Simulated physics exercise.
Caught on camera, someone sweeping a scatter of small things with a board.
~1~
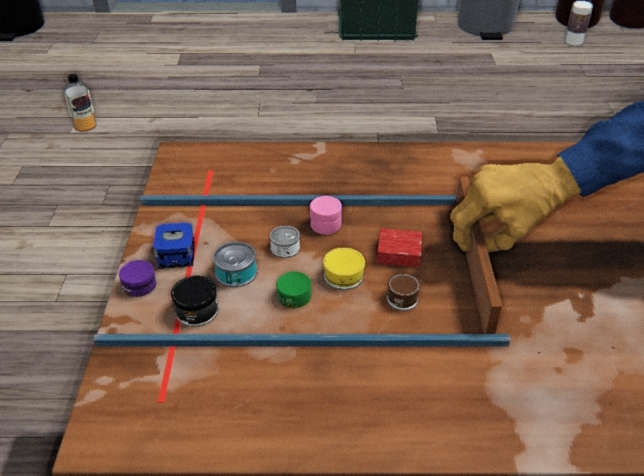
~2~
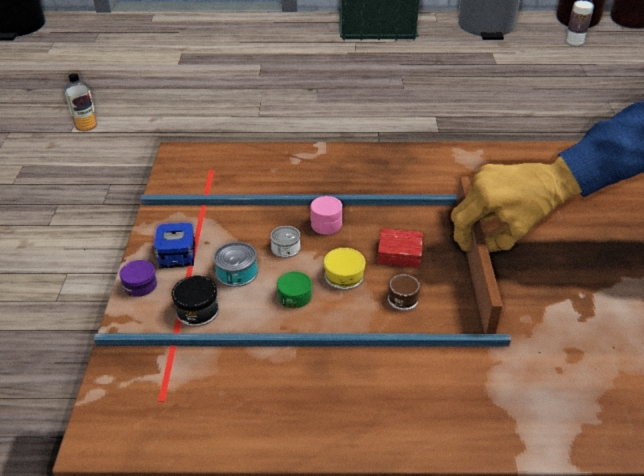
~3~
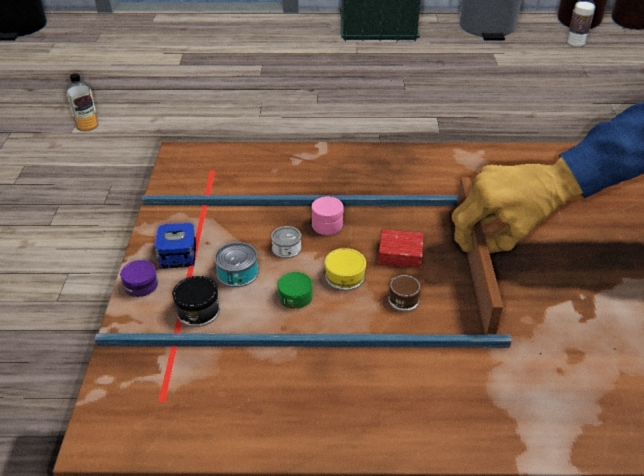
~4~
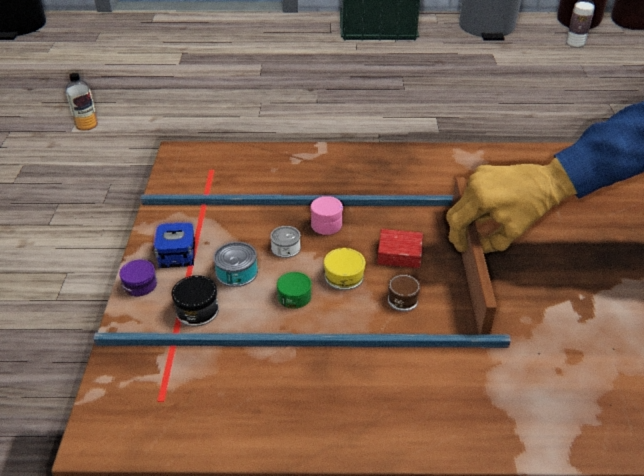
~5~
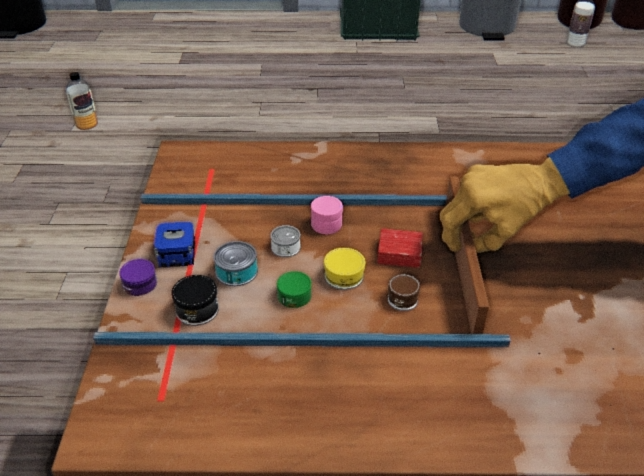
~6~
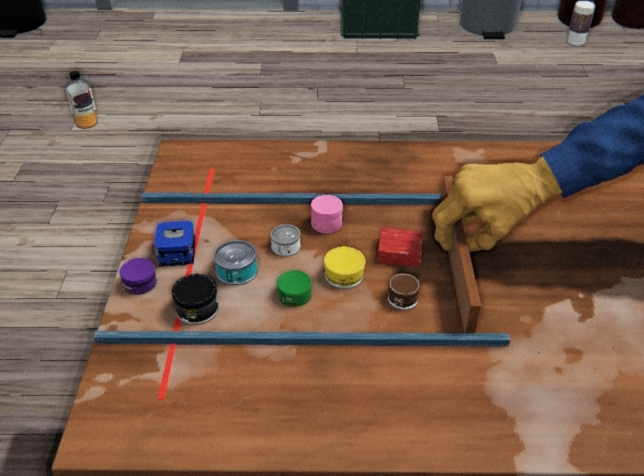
On a wooden table, small colourful tins and boxes sat scattered between two blue strips while a yellow-gloved hand held a board upright at the right, then slid it slightly left without touching them.
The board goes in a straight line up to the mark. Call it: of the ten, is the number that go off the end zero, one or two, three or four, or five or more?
One or two go off.
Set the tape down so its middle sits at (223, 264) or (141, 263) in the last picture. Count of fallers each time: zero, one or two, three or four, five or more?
The first spot gives no fall at all, the second gives five or more.
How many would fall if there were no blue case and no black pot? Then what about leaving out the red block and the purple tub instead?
The count is 1 in the first case and 0 in the second.
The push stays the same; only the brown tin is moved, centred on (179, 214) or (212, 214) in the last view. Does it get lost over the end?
In turn it holds its place, then holds its place.
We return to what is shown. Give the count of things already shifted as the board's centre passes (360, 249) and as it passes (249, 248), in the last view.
At the one place 3, at the other 9.
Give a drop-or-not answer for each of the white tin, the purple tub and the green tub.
First the white tin keeps its place, next the purple tub goes down, last the green tub keeps its place.
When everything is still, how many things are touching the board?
At rest, 4 are in contact.
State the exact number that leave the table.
It comes to 2.
A little later, none off yet; purple tub at rest near (139, 276); blue case at rest near (176, 243); black pot at rest near (196, 299).
Next, none off yet; purple tub at rest near (139, 276); blue case shifted about its own width near (150, 239); black pot shifted about its own width near (153, 305).
When it is over, the number that fall off is one or two; down, blue case and purple tub.
